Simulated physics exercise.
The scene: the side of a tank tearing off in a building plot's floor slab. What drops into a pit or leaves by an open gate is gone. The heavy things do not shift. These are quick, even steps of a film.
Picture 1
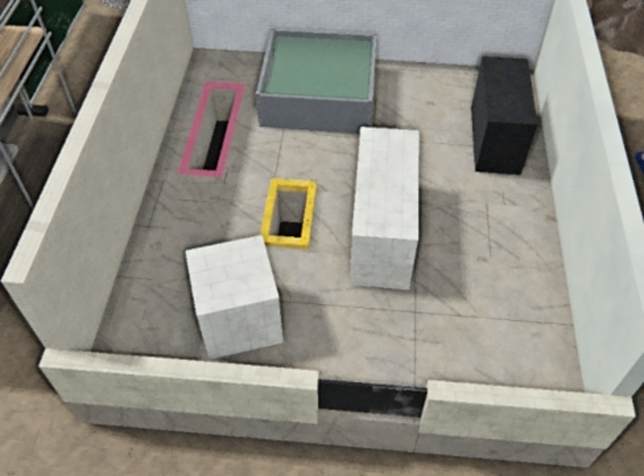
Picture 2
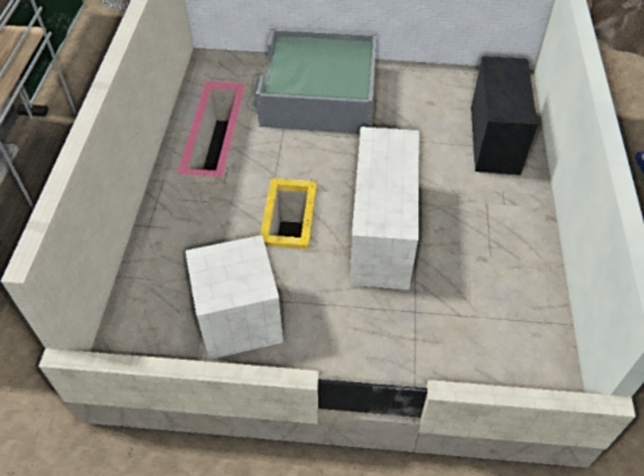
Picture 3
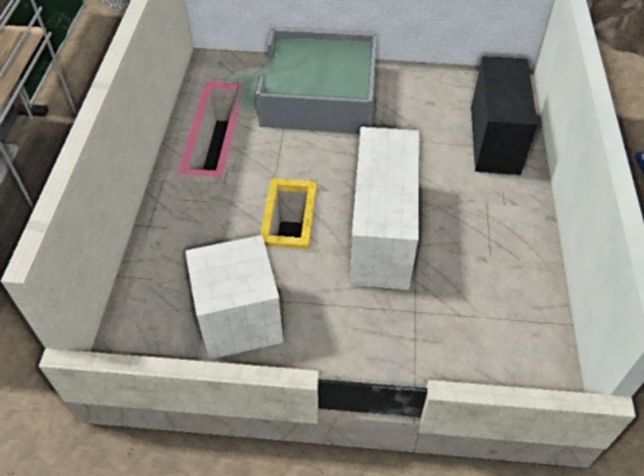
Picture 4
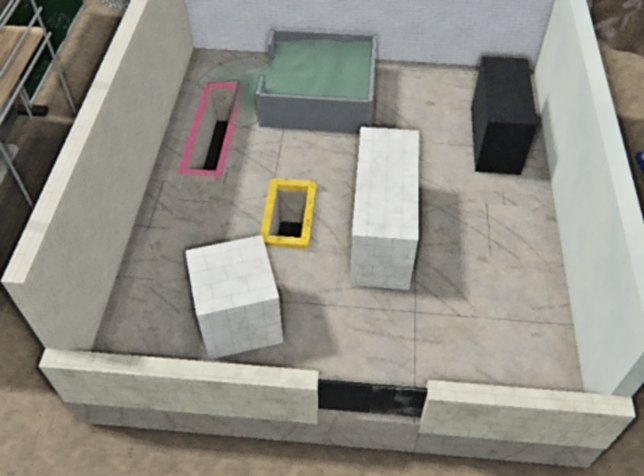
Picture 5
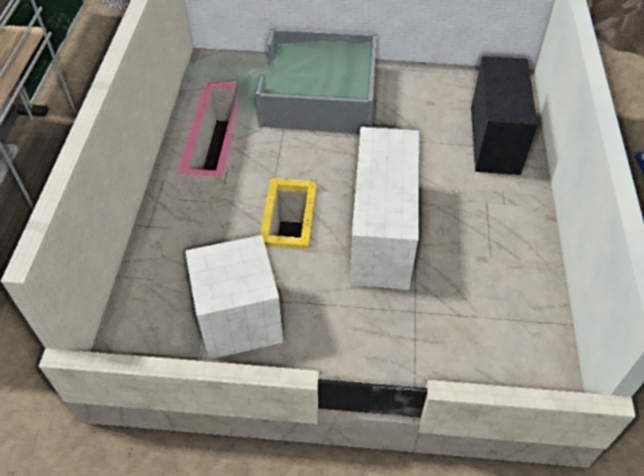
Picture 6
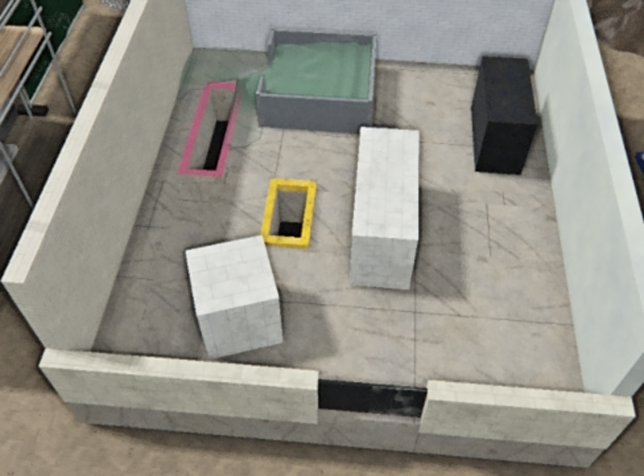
The clip opens on still, greenish water in a gray tank at the back of a walled concrete floor, with pale blocks and two rimmed pits nearby. The tank's left side opens and water pours out, spreading leftward in a thin sheet across the floor behind the pink-rimmed pit.
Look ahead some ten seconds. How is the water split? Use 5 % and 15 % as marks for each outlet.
In the end: The gate takes less than 5 %; the pink pit takes more than 15 %; the yellow pit takes less than 5 %.
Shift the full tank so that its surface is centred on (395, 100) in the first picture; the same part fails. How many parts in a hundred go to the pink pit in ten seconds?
Parts in a hundred: Pink 60.
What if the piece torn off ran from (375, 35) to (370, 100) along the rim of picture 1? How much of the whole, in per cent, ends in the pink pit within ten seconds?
Per cent: Pink 2.
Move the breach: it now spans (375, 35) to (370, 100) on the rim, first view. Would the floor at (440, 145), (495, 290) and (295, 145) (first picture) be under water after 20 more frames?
One after the other: Awash, under water, dry.
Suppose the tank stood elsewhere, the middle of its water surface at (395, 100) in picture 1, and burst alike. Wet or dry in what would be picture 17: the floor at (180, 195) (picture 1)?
Verdict: Wet.
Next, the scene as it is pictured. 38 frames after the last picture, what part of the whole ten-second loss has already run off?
Close to 85 %.
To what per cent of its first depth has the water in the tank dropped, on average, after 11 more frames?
About 54 per cent.
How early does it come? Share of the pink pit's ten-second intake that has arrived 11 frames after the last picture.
About 40 per cent.
A moment on, water covers 5 % of the floor; the gate 0 %, the pink pit 17 %, the yellow pit 0 %.
Next, water covers 10 % of the floor; the gate 0 %, the pink pit 27 %, the yellow pit 0 %.
Then, water covers 15 % of the floor; the gate 0 %, the pink pit 40 %, the yellow pit 0 %.
Later, water covers 20 % of the floor; the gate 0 %, the pink pit 55 %, the yellow pit 0 %.
In the end, water covers 25 % of the floor; the gate 0 %, the pink pit 67 %, the yellow pit 0 %.
